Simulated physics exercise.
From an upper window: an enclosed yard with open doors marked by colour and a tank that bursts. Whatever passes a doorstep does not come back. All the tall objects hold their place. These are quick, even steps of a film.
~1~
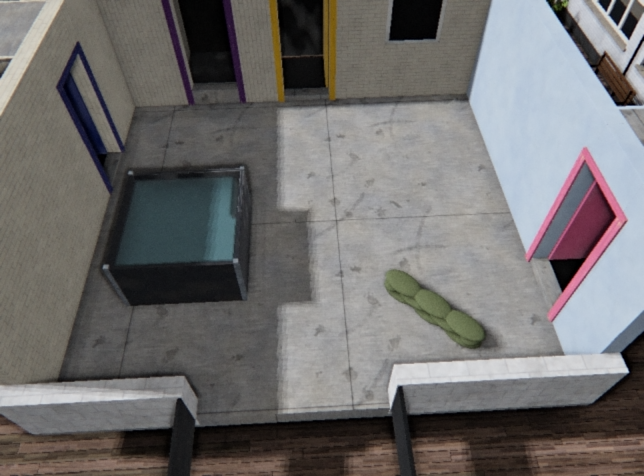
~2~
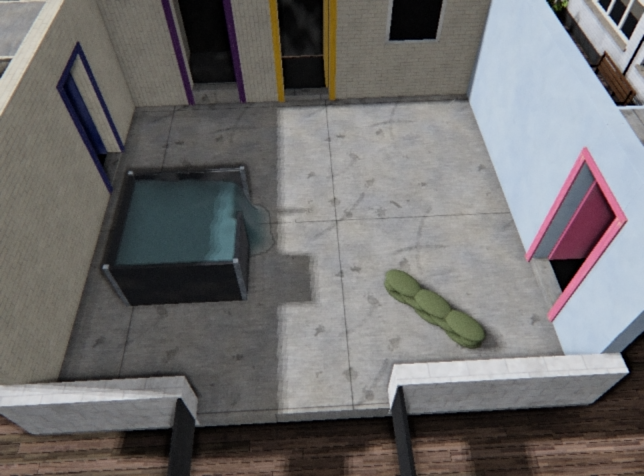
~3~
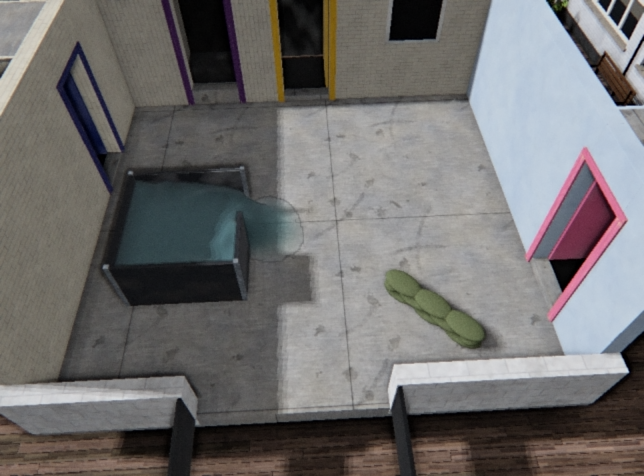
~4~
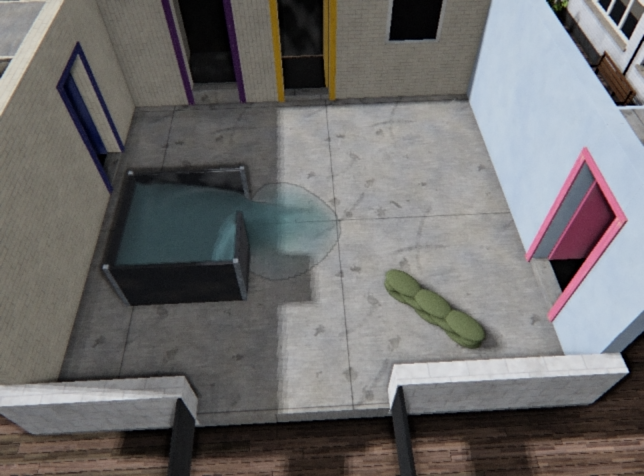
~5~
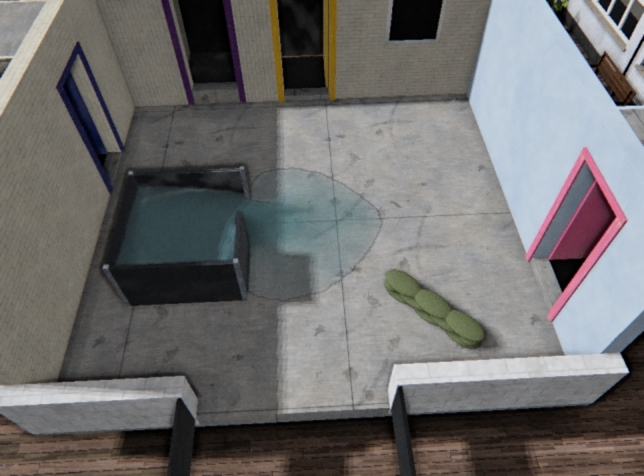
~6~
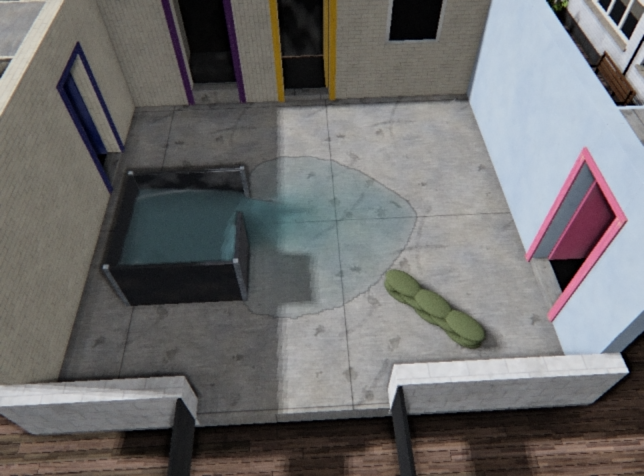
A walled courtyard with a pale concrete floor is seen from a high window, the view staying fixed. A dark open tank of blue-green water stands at left near a blue-edged doorway, with purple and yellow doorways behind, a green lumpy seat right of centre and a pink doorway at right. Water pours through the tank's right side and spreads rightward across the floor in a widening, rounded sheet.
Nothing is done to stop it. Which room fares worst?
The pink doorway takes the most.
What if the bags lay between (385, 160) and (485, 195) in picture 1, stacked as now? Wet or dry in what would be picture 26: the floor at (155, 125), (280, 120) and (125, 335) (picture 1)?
One after the other: Dry, no water, clear.
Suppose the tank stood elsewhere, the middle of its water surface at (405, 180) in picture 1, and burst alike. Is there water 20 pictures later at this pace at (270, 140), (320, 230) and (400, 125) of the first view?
As listed: Flooded, no water, awash.
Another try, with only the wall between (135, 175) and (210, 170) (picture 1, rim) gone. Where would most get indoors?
That is the blue one.
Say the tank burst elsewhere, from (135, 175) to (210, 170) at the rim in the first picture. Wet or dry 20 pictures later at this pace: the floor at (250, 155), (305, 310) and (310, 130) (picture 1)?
One after the other: Covered, dry, wet.
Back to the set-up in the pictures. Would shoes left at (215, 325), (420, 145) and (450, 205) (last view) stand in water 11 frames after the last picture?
As listed: No water, under water, under water.
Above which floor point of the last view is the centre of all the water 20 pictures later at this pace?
Around (352, 213).
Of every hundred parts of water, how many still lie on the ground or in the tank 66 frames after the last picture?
Roughly 94 per cent.
A moment on, water covers 40 % of the floor; yellow door not reached, purple door not reached, blue door not reached, pink door not reached.
Next, water covers 50 % of the floor; yellow door wet at the sill, nothing in, purple door not reached, blue door not reached, pink door a trickle in.
Then, water covers 55 % of the floor; yellow door wet at the sill, nothing in, purple door not reached, blue door not reached, pink door some in.
Later, water covers 65 % of the floor; yellow door wet at the sill, nothing in, purple door wet at the sill, nothing in, blue door not reached, pink door some in.
In the end, water covers 95 % of the floor; yellow door wet at the sill, nothing in, purple door wet at the sill, nothing in, blue door a trickle in, pink door some in; the pink door has let in the most.
